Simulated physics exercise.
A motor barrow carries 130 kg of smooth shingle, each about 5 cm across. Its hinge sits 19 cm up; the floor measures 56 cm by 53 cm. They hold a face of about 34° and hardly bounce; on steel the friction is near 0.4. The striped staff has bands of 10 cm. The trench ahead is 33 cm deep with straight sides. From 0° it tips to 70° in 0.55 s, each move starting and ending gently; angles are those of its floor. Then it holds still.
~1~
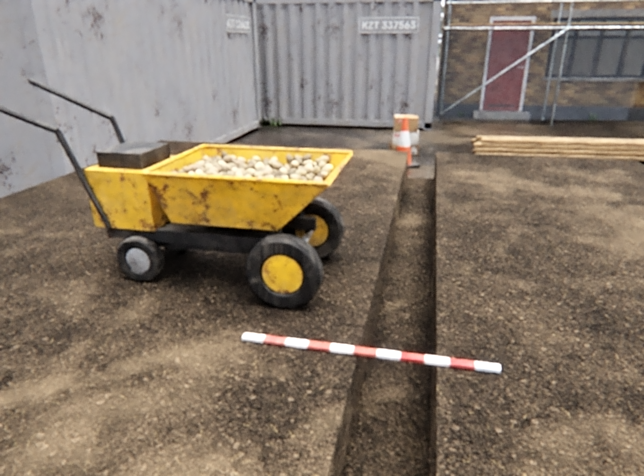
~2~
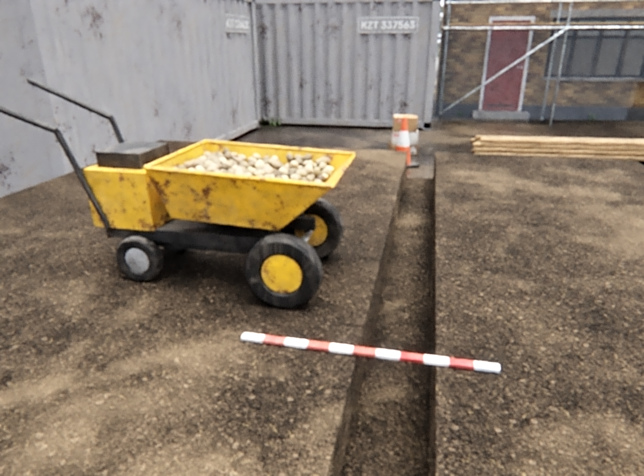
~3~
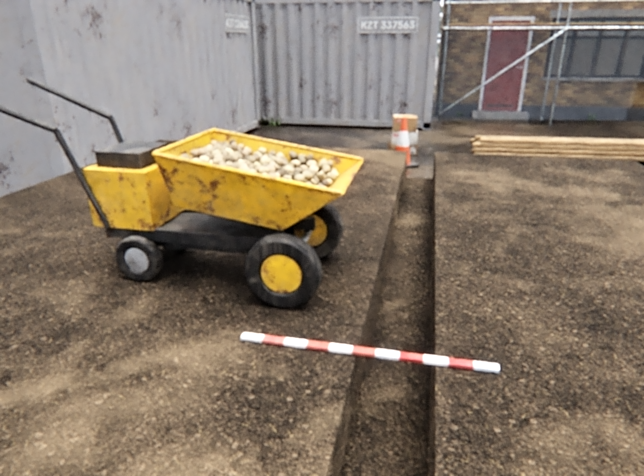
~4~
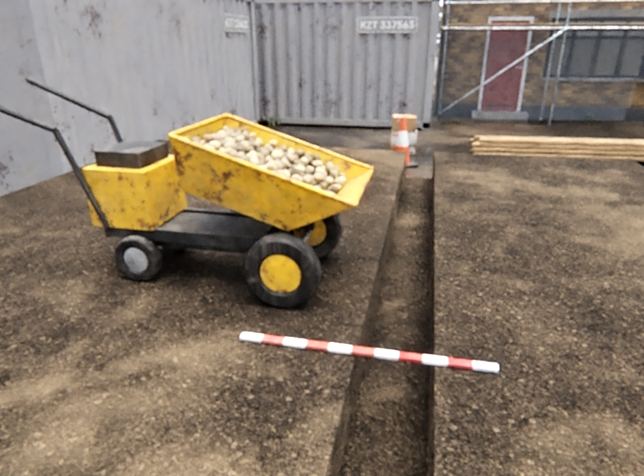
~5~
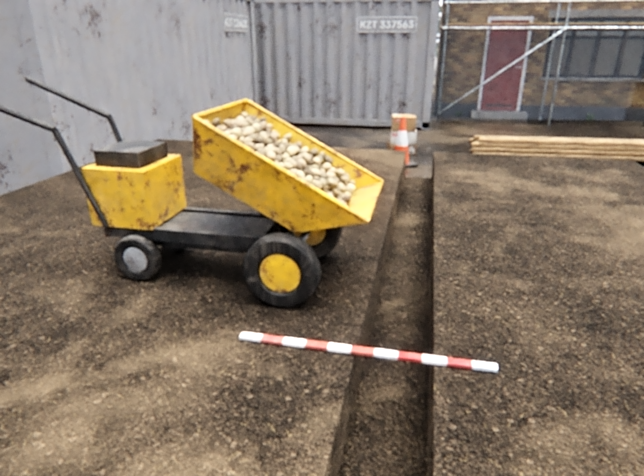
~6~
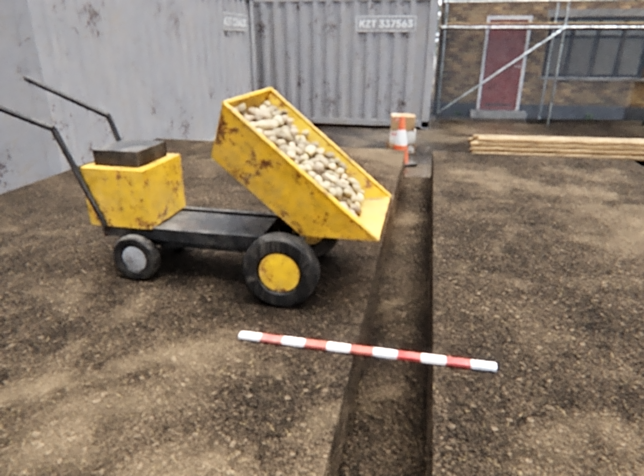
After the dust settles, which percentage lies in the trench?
Some 47 per cent of it.
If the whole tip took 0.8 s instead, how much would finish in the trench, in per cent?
It would be near 55 per cent.
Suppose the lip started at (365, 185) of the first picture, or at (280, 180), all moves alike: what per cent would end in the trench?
About 10 and 90 per cent.
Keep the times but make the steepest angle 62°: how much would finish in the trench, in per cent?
In that case some 45 per cent.
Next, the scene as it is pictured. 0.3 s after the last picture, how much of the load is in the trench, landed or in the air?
Some 20 per cent.
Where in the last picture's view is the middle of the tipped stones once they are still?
Around (448, 289).
Then, 0.1 s after the last picture the floor is at 59°, 100 % in the skip; the foremost stones are at (374, 234).
Then, 0.3 s after the last picture the floor is at 70°, 74 % in the skip, 21 % in the trench, 5 % past the trench; the foremost stones are at (451, 294).
Then, 0.7 s after the last picture the floor is at 70°, 5 % in the skip, 42 % in the trench, 53 % past the trench; the foremost stones are at (636, 306).
Then, 2.7 s after the last picture the floor is at 70°, 0 % in the skip, 47 % in the trench, 53 % past the trench; the foremost stones are past the picture's edge.
